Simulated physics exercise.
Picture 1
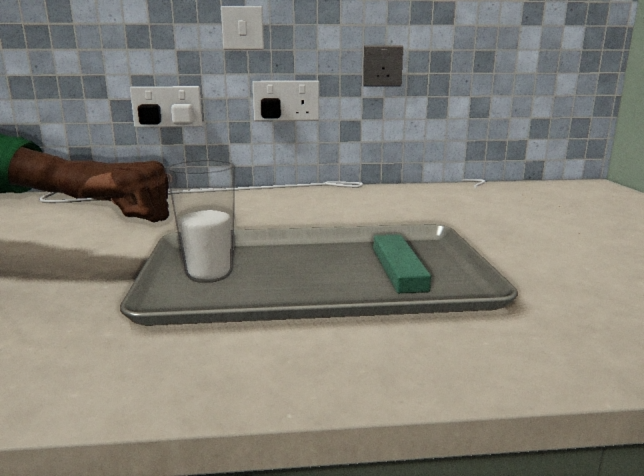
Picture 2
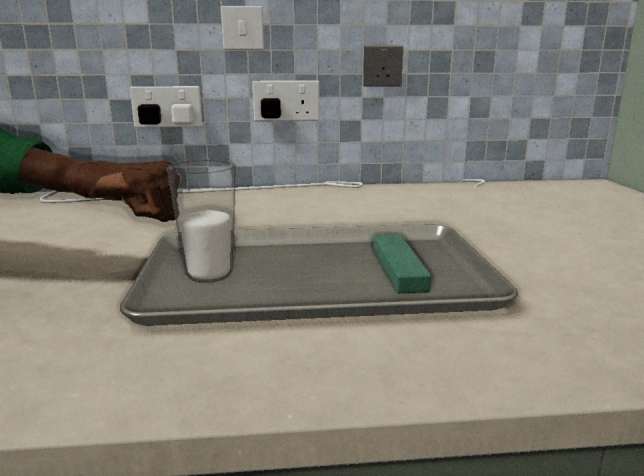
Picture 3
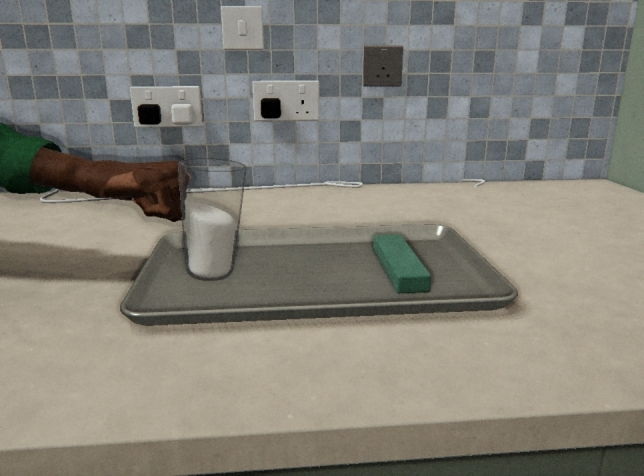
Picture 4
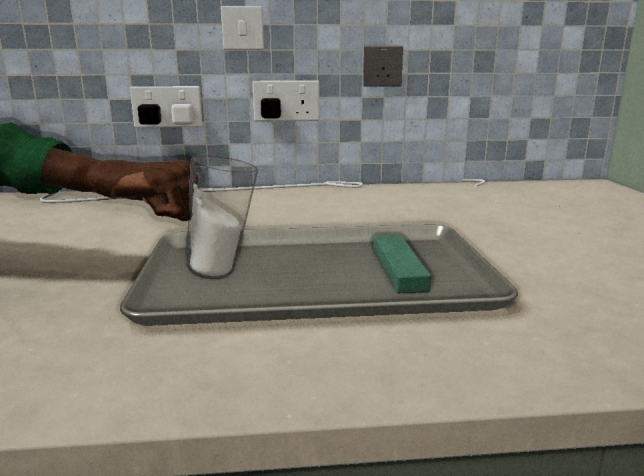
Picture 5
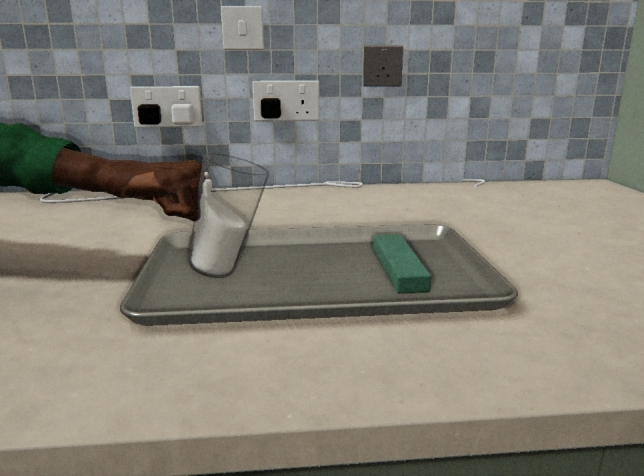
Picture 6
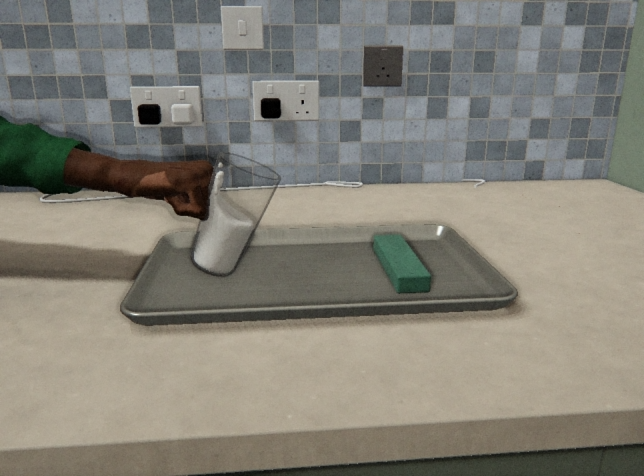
A hand pushes the top of a tall glass of milk, leaning it steadily right.
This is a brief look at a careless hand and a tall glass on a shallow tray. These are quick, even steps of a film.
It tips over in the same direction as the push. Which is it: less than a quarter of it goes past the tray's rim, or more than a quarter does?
So the tray ends up with more than three quarters of it.
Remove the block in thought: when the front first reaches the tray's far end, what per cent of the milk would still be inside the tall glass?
70 %.
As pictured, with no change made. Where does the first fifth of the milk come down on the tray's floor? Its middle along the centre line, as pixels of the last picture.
Roughly at pixel (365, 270) in the last picture.
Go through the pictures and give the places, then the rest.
It leans 0°; its right rim is at (233, 168); the milk meets the walls at (180, 217) and (231, 215); the tray's far rim is at (478, 256); a block is fixed to the tray further along, in the first frame.
It leans 0°; its right rim is at (234, 168); the milk meets the walls at (180, 217) and (230, 215), in the second frame.
It leans 5°; its right rim is at (244, 169); the milk meets the walls at (185, 201) and (231, 215), in the third frame.
It leans 11°; its right rim is at (256, 171); the milk meets the walls at (194, 185) and (238, 219), in the fourth frame.
It leans 17°; its right rim is at (267, 174); the milk meets the walls at (201, 200) and (246, 223), in the fifth frame.
It leans 23°; its right rim is at (279, 179); the milk meets the walls at (207, 209) and (255, 221), in the sixth frame.
A moment on, the tall glass is falling and 100 per cent is in the glass, 0 on the tray and 0 above or beyond its rim.
Next, the tall glass lies on its side and 70 per cent is in the glass, 22 on the tray and 9 above or beyond its rim.
Then the tall glass lies on its side and 35 per cent is in the glass, 42 on the tray and 23 above or beyond its rim.
Later the tall glass lies on its side and 19 per cent is in the glass, 68 on the tray and 12 above or beyond its rim.
Finally, 88 per cent is held by tray and glass, 12 is off the tray.
